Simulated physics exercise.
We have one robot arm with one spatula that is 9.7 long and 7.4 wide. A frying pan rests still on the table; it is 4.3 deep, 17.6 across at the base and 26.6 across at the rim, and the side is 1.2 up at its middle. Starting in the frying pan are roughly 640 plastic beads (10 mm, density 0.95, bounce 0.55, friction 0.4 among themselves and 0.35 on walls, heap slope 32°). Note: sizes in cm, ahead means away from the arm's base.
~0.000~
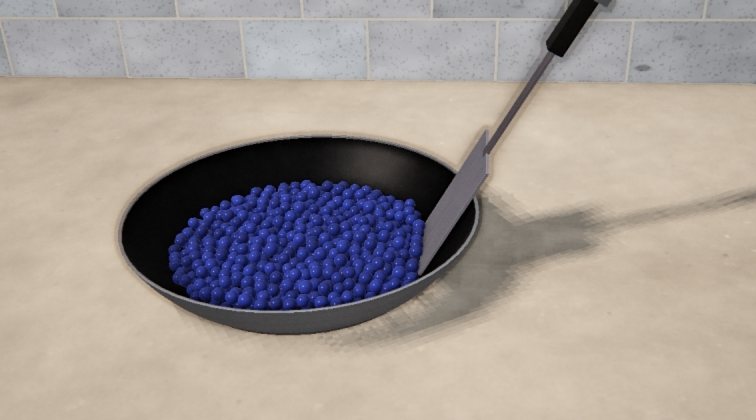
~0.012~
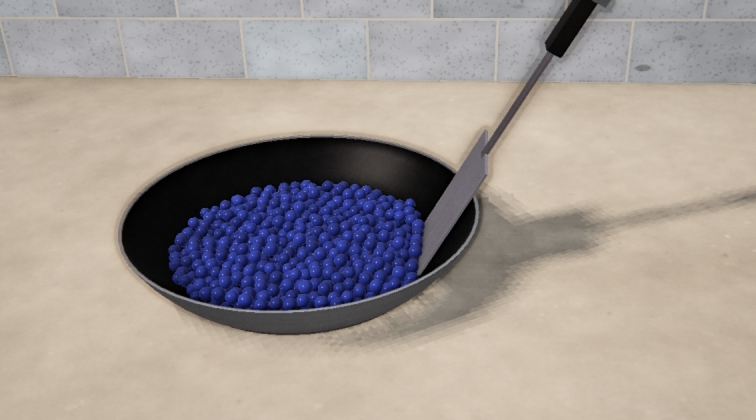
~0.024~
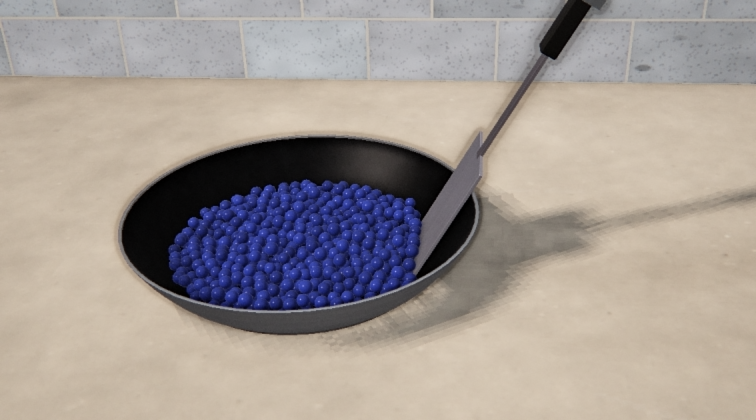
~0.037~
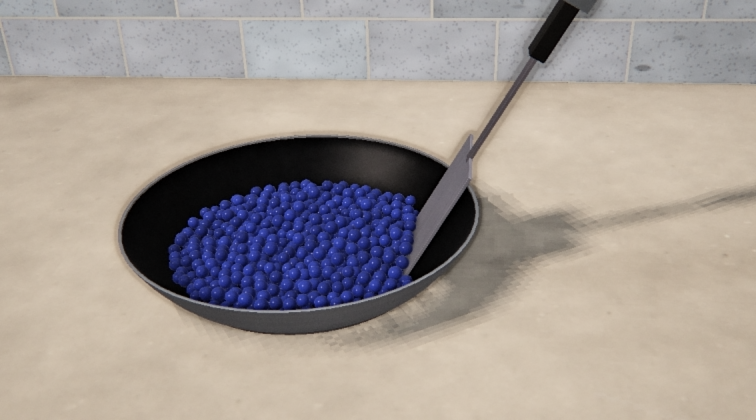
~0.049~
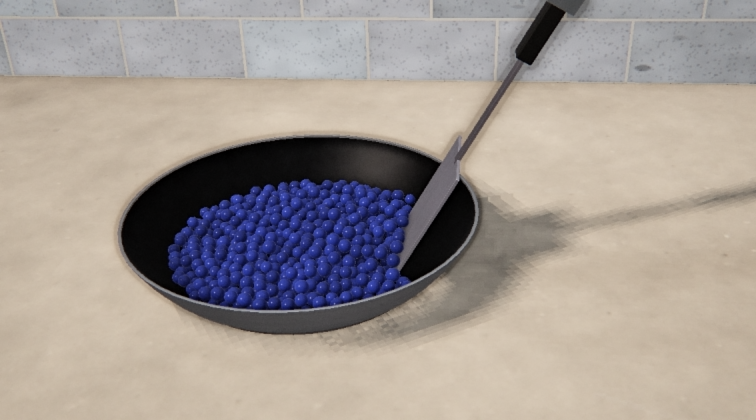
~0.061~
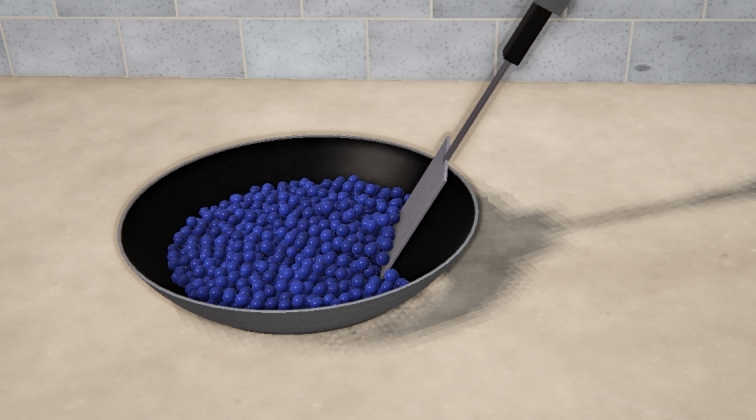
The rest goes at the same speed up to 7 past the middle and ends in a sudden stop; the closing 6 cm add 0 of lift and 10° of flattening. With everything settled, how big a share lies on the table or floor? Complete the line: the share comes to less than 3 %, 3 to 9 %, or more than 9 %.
The share comes to less than 3 %.
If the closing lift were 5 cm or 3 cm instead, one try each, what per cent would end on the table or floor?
First try about 0 %, second try about 0 %.
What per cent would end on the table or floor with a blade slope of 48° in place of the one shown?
That would leave close to 0 per cent on the table or floor.
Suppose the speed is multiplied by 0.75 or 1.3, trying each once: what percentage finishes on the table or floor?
Roughly 0 % and roughly 5 %.
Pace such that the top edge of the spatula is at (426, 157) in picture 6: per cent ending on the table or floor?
Expect some 5 per cent there.
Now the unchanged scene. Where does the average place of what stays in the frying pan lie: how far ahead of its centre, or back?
Ahead of centre, roughly 4.0 centimetres.
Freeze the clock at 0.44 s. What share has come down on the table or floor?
Share at that moment: Roughly 2 %.
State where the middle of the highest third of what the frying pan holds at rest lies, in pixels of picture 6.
Pixel position: Approx. (195, 216).
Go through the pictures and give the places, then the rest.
In the first picture, spatula top edge at (488, 150), sloping 61°; upper third of the load around (311, 235), from x 175 to 420, top at y 185; 635 in the frying pan.
In the second picture, spatula top edge at (487, 151), sloping 61°; upper third of the load around (311, 235), from x 175 to 420, top at y 185.
In the third picture, spatula top edge at (481, 152), sloping 61°; upper third of the load around (312, 234), from x 175 to 415, top at y 185.
In the fourth picture, spatula top edge at (471, 155), sloping 61°; upper third of the load around (319, 234), from x 175 to 415, top at y 185.
In the fifth picture, spatula top edge at (459, 157), sloping 61°; upper third of the load around (320, 229), from x 175 to 415, top at y 185.
In the sixth picture, spatula top edge at (447, 157), sloping 61°; upper third of the load around (316, 228), from x 175 to 415, top at y 180; 635 in the frying pan.
After 0.13 s, sloping 61°, highest piece 5 above the table; 635 in the frying pan.
After 0.20 s, sloping 57°, highest piece 5 above the table; 635 in the frying pan.
After 0.44 s, sloping 51°, highest piece 5 above the table; 627 in the frying pan, 8 on the table or floor.
After 1.49 s, sloping 51°, highest piece 5 above the table; 627 in the frying pan, 8 on the table or floor.
At rest, 627 in the frying pan, 8 on the table or floor. That is 1 % on the table or floor.
